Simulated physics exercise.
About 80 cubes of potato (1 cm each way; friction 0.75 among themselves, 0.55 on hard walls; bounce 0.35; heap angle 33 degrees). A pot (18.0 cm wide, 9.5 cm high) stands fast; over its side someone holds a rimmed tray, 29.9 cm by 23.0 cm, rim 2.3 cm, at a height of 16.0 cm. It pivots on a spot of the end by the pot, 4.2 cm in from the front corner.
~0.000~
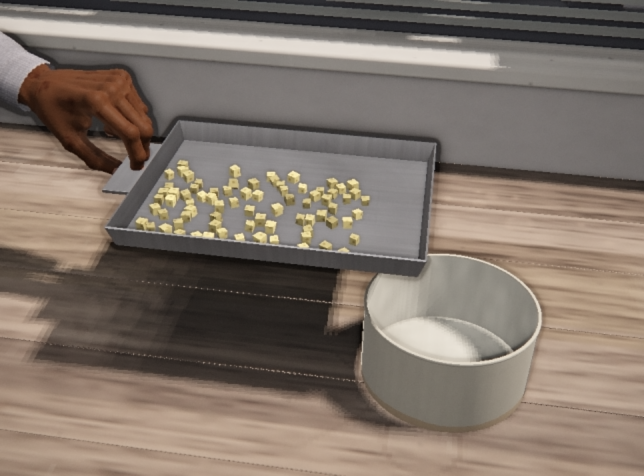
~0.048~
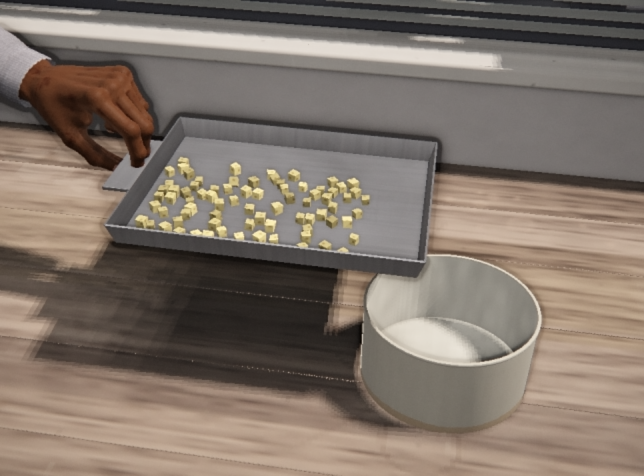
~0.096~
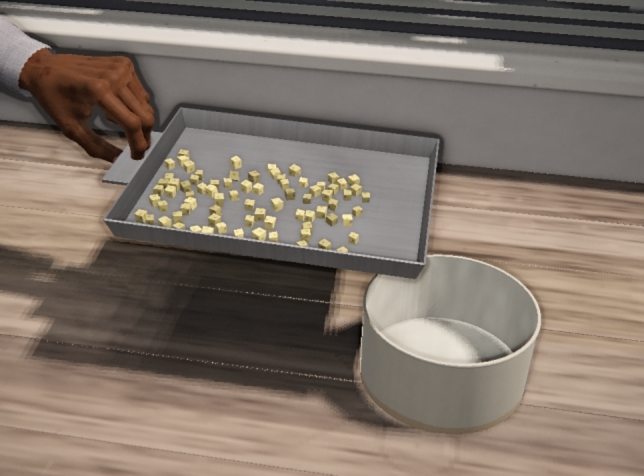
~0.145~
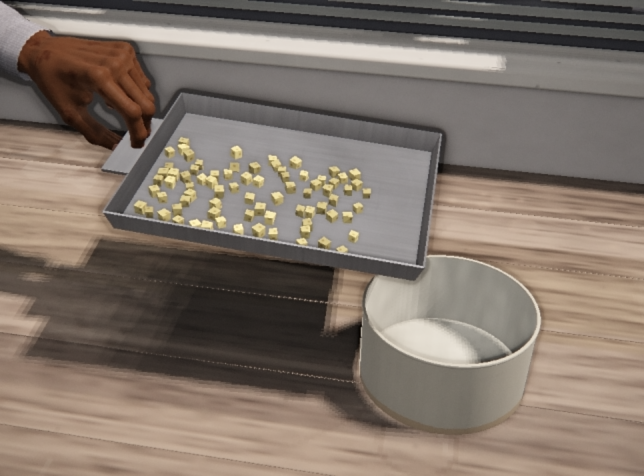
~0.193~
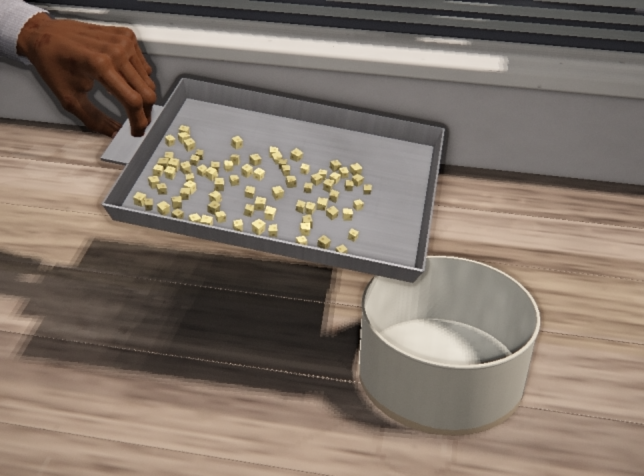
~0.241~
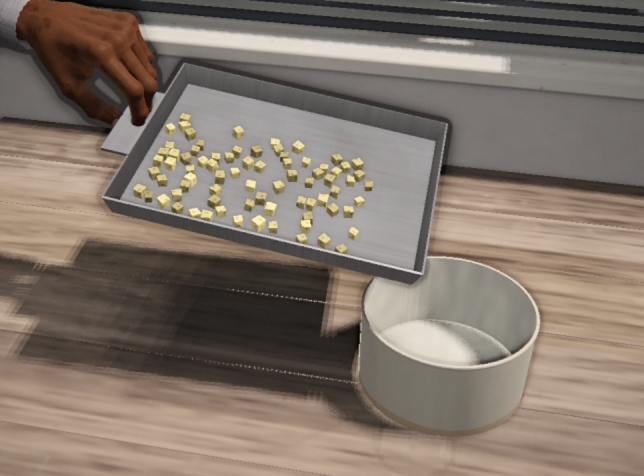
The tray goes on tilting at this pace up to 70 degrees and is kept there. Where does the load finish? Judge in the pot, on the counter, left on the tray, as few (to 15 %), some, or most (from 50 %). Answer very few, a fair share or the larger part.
Pot: A fair share, counter: A fair share, tray: A fair share.
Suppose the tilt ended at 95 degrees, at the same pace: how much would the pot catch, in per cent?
It would be near 70 per cent.
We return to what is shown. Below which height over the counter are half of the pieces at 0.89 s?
Some 18 cm.
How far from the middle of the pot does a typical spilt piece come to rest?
Some 24 cm.
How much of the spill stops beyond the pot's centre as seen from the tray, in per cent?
Some 50 per cent.
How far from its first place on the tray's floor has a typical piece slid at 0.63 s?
Some 2 cm.
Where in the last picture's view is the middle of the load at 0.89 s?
At about (356, 255).
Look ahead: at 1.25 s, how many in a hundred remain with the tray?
About 50 per cent.
Then, at 0.63 s, tilt 41 degrees; the tray holds 100 %, the pot 0 %.
After 0.89 s, tilt 59 degrees; the tray holds 90 %, the pot 0 %.
After 1.25 s, tilt 70 degrees; the tray holds 50 %, the pot 20 %.
In the end, at 3.0 s, pot 35 %, counter 30 %, tray 40 %.
